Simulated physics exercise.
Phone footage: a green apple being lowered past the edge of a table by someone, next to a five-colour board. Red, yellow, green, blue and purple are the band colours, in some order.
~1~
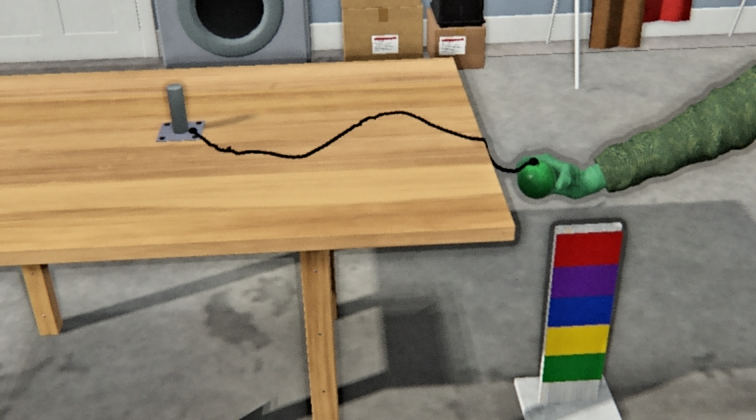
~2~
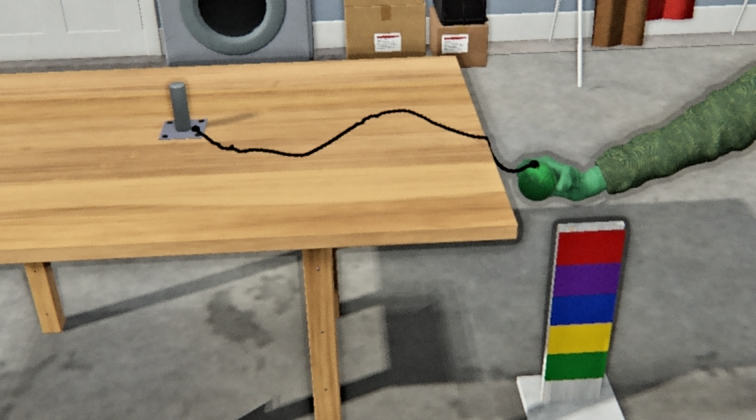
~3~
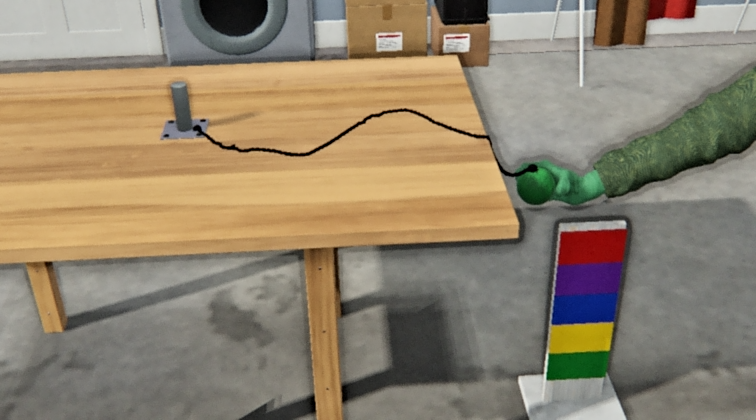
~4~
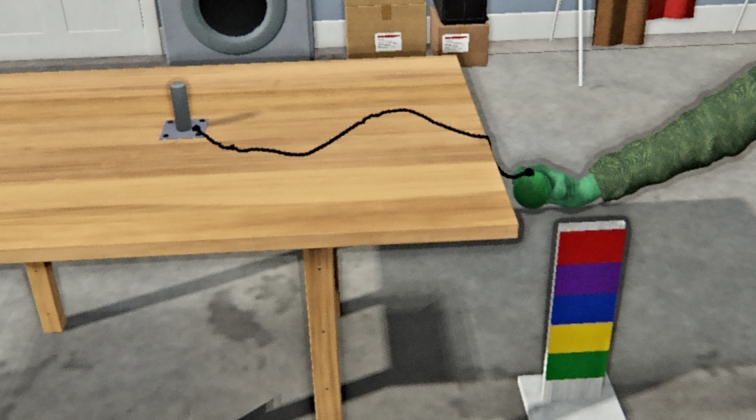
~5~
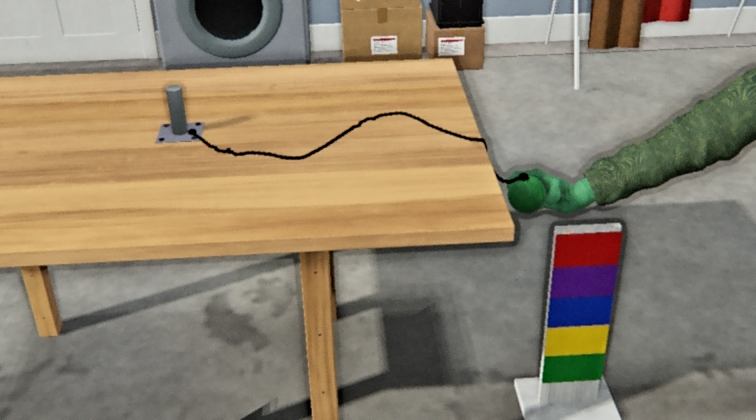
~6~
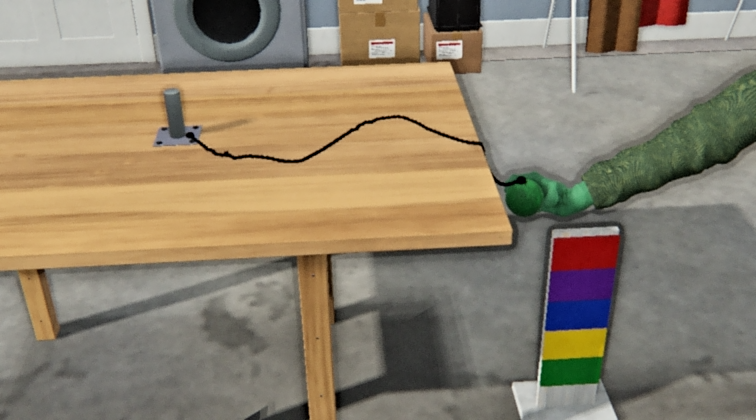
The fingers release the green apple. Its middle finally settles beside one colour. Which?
Blue.
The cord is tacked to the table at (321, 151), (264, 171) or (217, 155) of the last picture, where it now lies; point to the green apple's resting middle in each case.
Results: (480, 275); (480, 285); (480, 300).
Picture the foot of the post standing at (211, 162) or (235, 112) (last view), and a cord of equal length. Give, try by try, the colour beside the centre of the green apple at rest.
It would be yellow; yellow.
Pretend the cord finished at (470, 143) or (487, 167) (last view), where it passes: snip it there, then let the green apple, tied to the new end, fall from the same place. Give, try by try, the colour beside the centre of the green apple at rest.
Red; purple.
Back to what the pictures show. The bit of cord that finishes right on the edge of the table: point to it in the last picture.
Go for the one at (392, 117).
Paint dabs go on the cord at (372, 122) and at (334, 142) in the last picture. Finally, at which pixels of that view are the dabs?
Point one: (458, 146); point two: (395, 144).
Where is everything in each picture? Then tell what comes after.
The first frame shows green apple (537, 180); red (589, 251); purple (585, 282); blue (581, 312); yellow (577, 341); green (574, 369).
The second frame shows green apple (537, 182); cord through (213, 143) (276, 152) (343, 134) (403, 111) (467, 135).
The third frame shows green apple (536, 186).
The fourth frame shows green apple (532, 190); cord through (214, 143) (277, 152) (344, 133) (404, 110) (468, 134).
The fifth frame shows green apple (527, 195).
The sixth frame shows green apple (524, 198); cord through (208, 149) (271, 159) (338, 140) (397, 117) (461, 141).
Soon after, apple near (514, 307); level with blue.
Then, apple near (440, 309); level with blue.
Further on, apple near (490, 319); level with blue.
At rest, apple near (478, 321); level with blue. Its middle rests at the blue band.
